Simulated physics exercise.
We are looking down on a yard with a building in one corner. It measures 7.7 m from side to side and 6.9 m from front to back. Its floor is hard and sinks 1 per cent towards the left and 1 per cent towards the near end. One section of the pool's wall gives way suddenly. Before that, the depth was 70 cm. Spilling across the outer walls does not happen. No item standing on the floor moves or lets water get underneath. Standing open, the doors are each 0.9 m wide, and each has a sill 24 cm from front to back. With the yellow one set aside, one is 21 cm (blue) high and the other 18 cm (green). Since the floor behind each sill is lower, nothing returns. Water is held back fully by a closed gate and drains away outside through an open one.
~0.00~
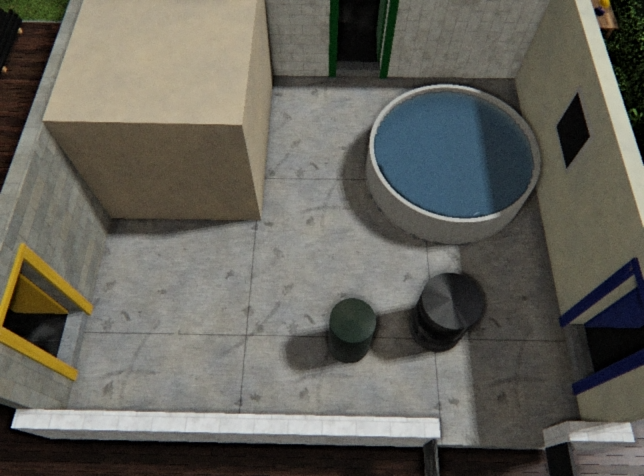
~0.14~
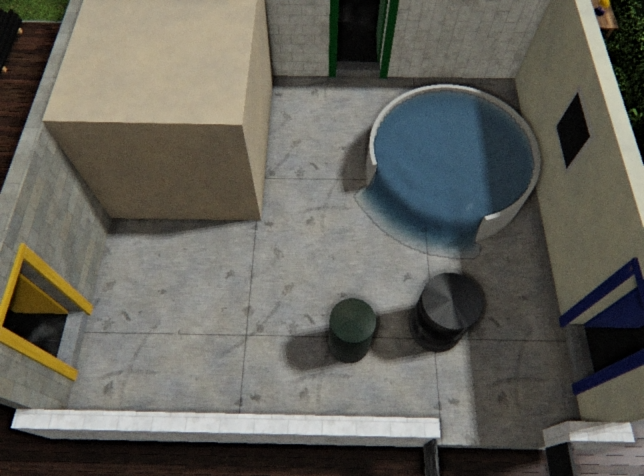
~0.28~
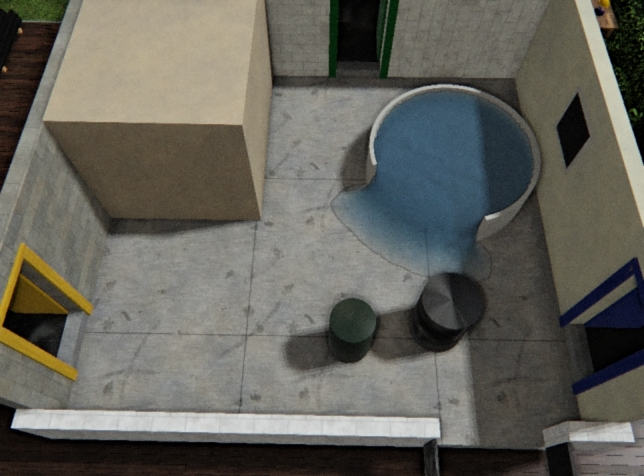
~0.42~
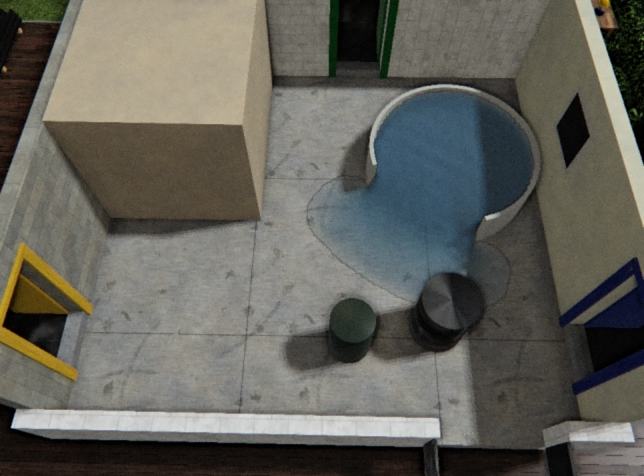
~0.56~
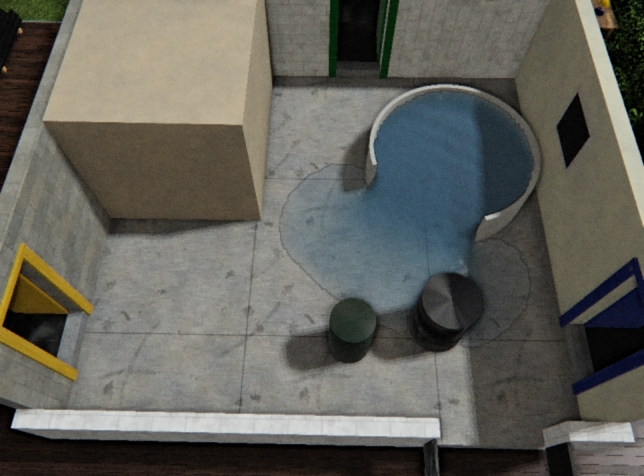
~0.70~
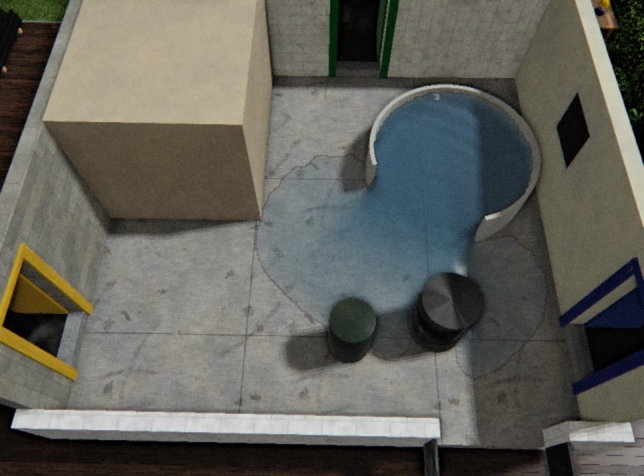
A round pool sat full in a walled yard until the near-left part of its wall gave way, and water poured out, fanning across the floor and around the dark and green drums.
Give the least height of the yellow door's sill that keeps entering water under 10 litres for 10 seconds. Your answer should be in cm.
Roughly 36 cm.
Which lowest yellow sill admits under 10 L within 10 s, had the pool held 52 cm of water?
Roughly 26 centimetres.
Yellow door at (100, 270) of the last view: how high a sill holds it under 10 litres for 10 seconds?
26 cm.
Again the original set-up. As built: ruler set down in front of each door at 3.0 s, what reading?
Door depths (cm): Yellow = 41, blue = 16, green = 0.
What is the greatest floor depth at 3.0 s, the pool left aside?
50 cm.
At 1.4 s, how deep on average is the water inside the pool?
About 43 cm.
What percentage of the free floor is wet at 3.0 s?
Approximately 75 % of it.
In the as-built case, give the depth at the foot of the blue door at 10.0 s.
Lab note: Depth approx. 11.0 cm.
After 1.4 s water covers 50 % of the floor, deepest (52 cm) near (354, 320); it has not reached the yellow door.
After 3.0 s water covers 75 % of the floor, deepest (50 cm) near (106, 395); 41 cm at the yellow door, 22 litres in over its 21 cm sill.
After 10.0 s water covers 90 % of the floor, deepest (20 cm) near (106, 246); 16 cm at the yellow door, 126 litres in over its 21 cm sill.
At the yellow door as built, the water arrived by 2.0 s and peaked near 41 cm at 2.8 s.
Run again over the same 10 s with other heights there, 32 litres in over 30.5 cm, 3 litres over 41 cm. The limit of 10 litres is kept from about 36 cm up.
